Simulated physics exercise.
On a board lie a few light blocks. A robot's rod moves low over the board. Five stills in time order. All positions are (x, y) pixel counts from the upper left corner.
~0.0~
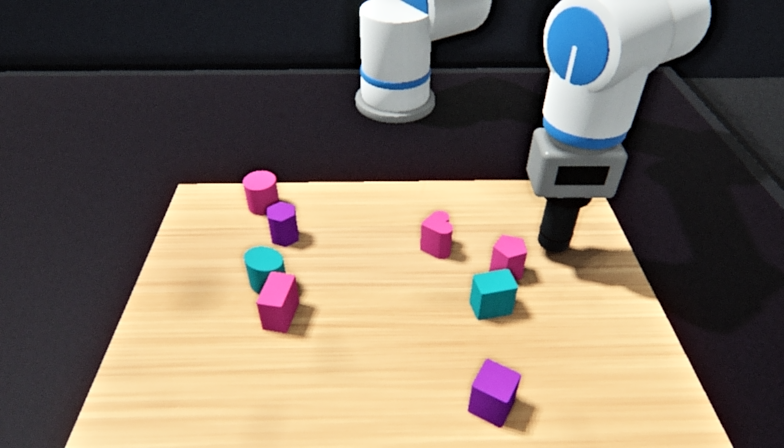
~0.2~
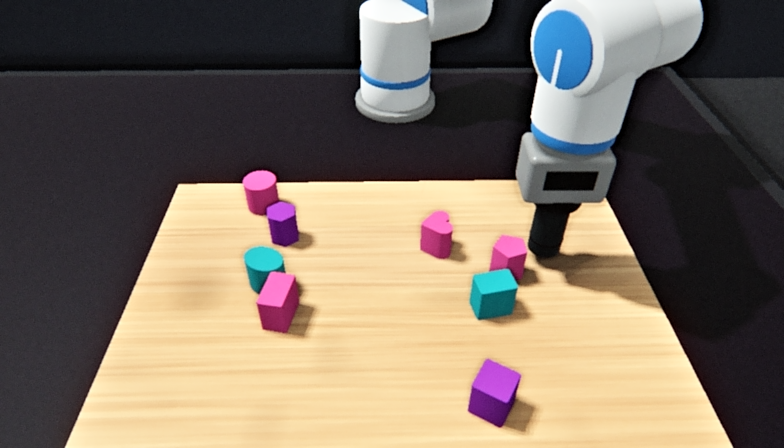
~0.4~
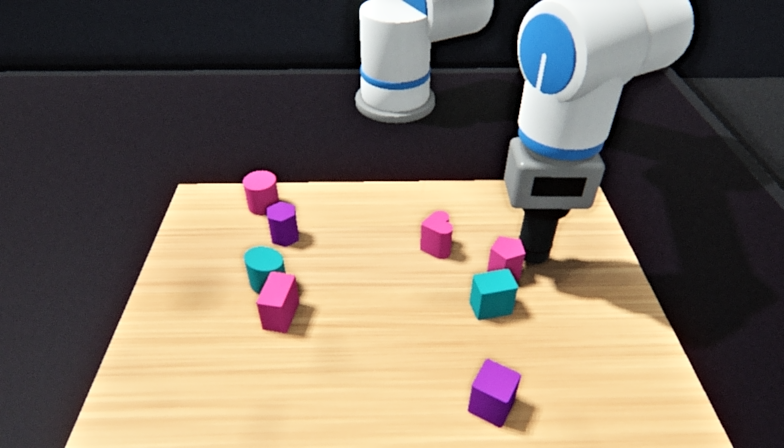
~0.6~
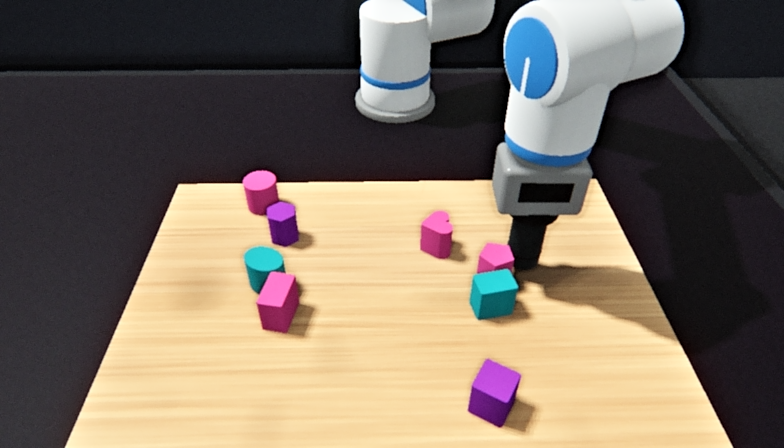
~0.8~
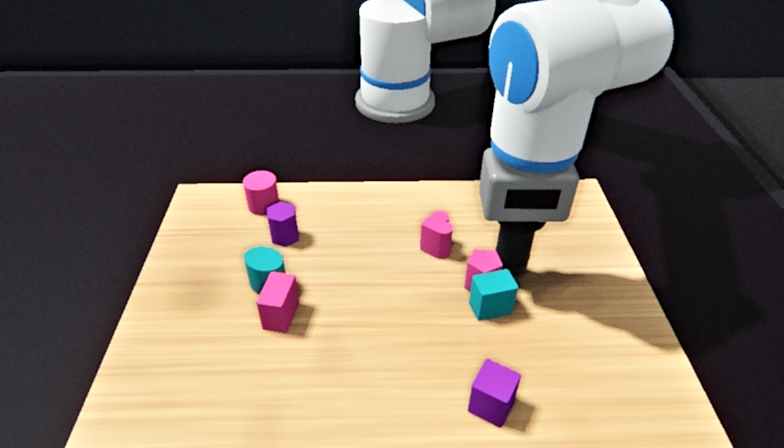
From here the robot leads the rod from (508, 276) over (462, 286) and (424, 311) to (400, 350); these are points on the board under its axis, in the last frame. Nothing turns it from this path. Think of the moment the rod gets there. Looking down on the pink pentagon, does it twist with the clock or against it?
Looking down on the board, it turns clockwise.
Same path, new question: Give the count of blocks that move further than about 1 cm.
I expect one block to move.
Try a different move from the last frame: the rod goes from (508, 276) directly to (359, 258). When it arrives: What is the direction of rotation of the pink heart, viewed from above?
If we look at it from overhead, the pink heart pivots clockwise.
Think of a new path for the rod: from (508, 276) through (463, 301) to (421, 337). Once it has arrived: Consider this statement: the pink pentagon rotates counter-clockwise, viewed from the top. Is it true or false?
This is false.
On the path given first. One third of the way, rod (463, 276); pink pentagon (442, 275), turned 35° anticlockwise.
Two thirds of the way, rod (425, 301); pink pentagon (399, 300), turned 30° anticlockwise.
At the end, rod (401, 340); pink pentagon (362, 329), turned 25° clockwise; turquoise oblong block in place.
